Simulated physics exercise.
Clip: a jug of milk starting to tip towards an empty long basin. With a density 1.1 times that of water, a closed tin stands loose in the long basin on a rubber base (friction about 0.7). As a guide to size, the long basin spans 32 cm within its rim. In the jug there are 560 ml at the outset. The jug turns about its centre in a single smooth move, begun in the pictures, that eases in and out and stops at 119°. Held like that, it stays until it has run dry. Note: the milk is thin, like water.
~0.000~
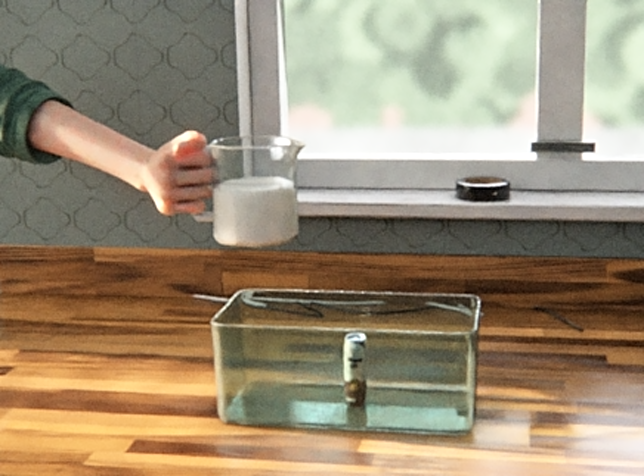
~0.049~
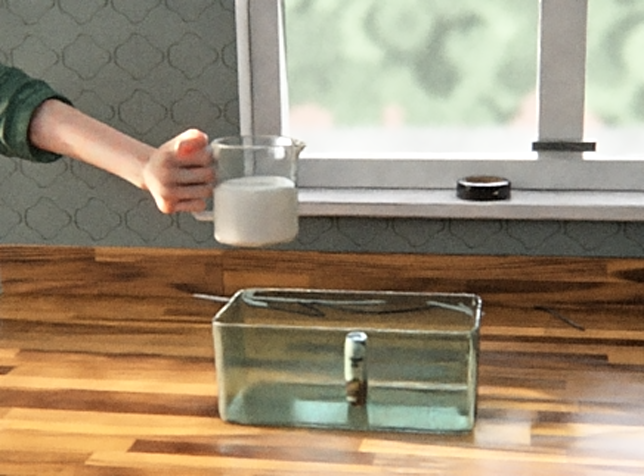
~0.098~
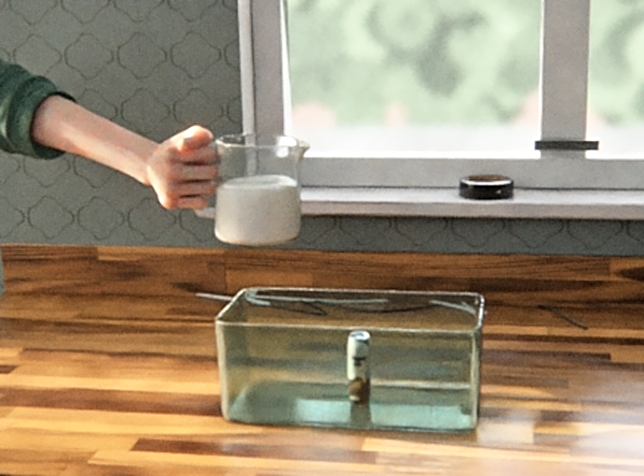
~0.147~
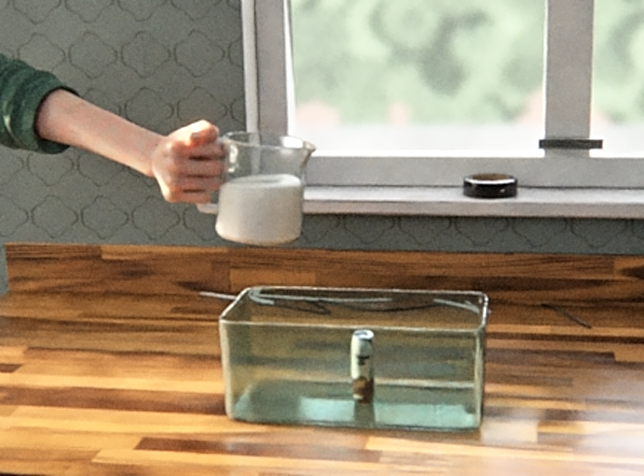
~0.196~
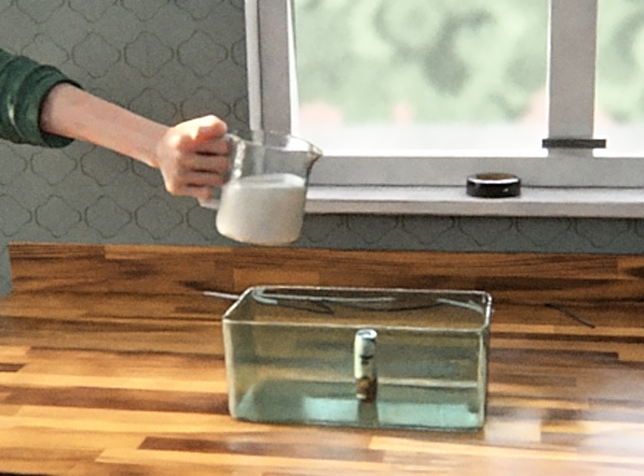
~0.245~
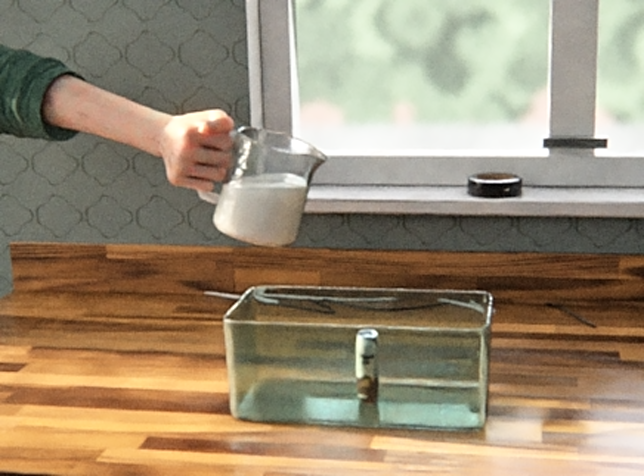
On a wooden counter by a window, a hand held a glass jug of milk above a long glass basin with a small tin standing inside, then gradually tilted the jug to the right.
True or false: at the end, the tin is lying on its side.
True.
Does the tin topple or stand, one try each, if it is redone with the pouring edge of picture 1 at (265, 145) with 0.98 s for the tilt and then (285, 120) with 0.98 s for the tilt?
In the first try it remains standing; in the second it comes down.
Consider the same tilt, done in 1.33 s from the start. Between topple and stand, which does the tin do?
The tin tips over.
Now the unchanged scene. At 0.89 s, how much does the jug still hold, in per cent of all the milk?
I reckon near 18 per cent still sits there.
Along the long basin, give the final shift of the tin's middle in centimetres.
About 8.0 cm.
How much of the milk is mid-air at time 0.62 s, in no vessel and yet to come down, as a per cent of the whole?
Roughly 14 percent.
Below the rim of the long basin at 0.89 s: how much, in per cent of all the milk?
About 62 %.
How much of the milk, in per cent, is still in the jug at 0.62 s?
Fraction remaining: Approx. 86 per cent.
After 0.62 s the tilt is 83° and 87 per cent is still to pour; the tin stands where it began.
After 0.89 s the tilt is 116° and 19 per cent is still to pour; the tin stands where it began.
After 1.17 s the tilt is 119° and 0 per cent is still to pour; the tin leans 41°.
After 1.48 s the tilt is 119° and 0 per cent is still to pour; the tin lies on its side.
In the end the tin lies on its side.
